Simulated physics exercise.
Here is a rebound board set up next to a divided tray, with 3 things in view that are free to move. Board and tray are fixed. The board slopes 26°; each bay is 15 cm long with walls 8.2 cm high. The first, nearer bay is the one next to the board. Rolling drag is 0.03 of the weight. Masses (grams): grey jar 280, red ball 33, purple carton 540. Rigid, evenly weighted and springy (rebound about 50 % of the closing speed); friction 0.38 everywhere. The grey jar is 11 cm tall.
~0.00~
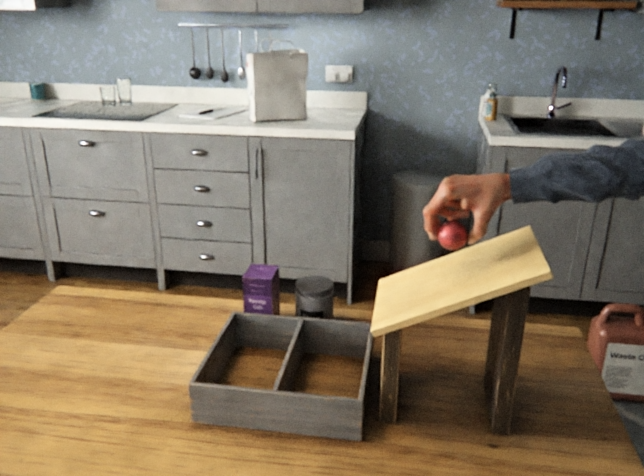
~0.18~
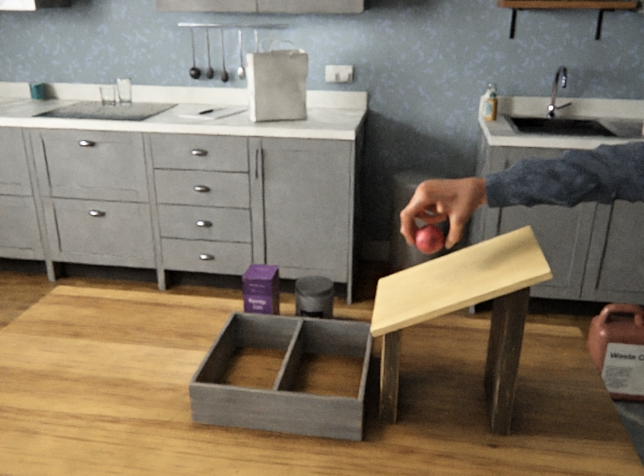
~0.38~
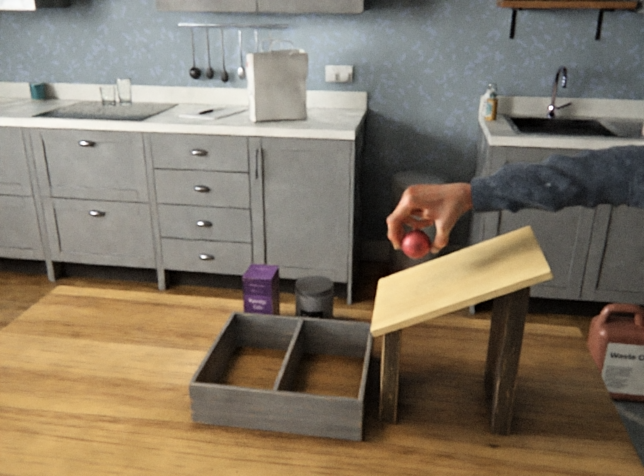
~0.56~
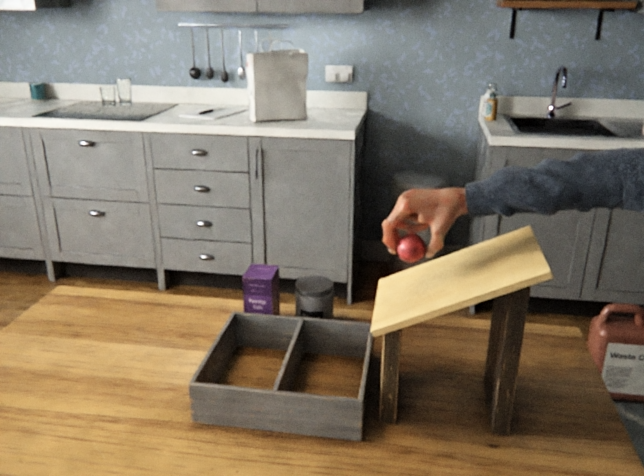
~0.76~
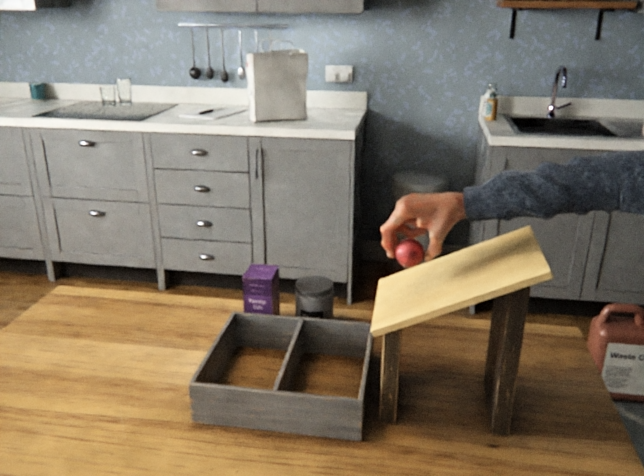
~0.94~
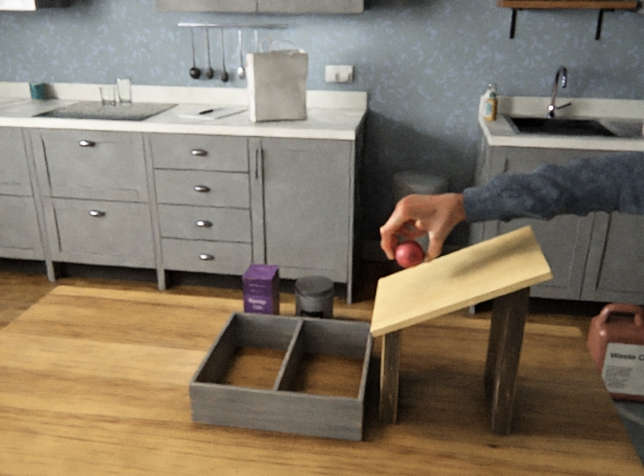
Hand holding a red ball above a sloping wooden board, moving it left and slightly down, then keeping it still.
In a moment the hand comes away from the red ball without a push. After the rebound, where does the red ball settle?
The answer: First bay.
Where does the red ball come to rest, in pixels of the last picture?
Around (324, 379).
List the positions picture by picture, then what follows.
In the first picture, 8 cm from its drop point; red ball (453, 235); grey jar (314, 305).
In the second picture, 4 cm from its drop point; red ball (430, 239); grey jar (314, 305).
In the third picture, 2 cm from its drop point; red ball (417, 244); grey jar (314, 305).
In the fourth picture, 1 cm from its drop point; red ball (412, 248); grey jar (314, 305).
The fifth picture shows held still over the board; red ball (410, 252); grey jar (314, 305).
The sixth picture shows held still over the board; red ball (410, 254); grey jar (314, 305).
By 1.24 s, red ball near (367, 293).
By 1.34 s, red ball near (332, 337).
By 1.54 s, it is in the nearer bay; red ball near (316, 366).
When it is over (2.1 s), it is in the nearer bay; the bystanders within 4 cm of the start. End places, in pixels of the last picture, red ball near (324, 379).
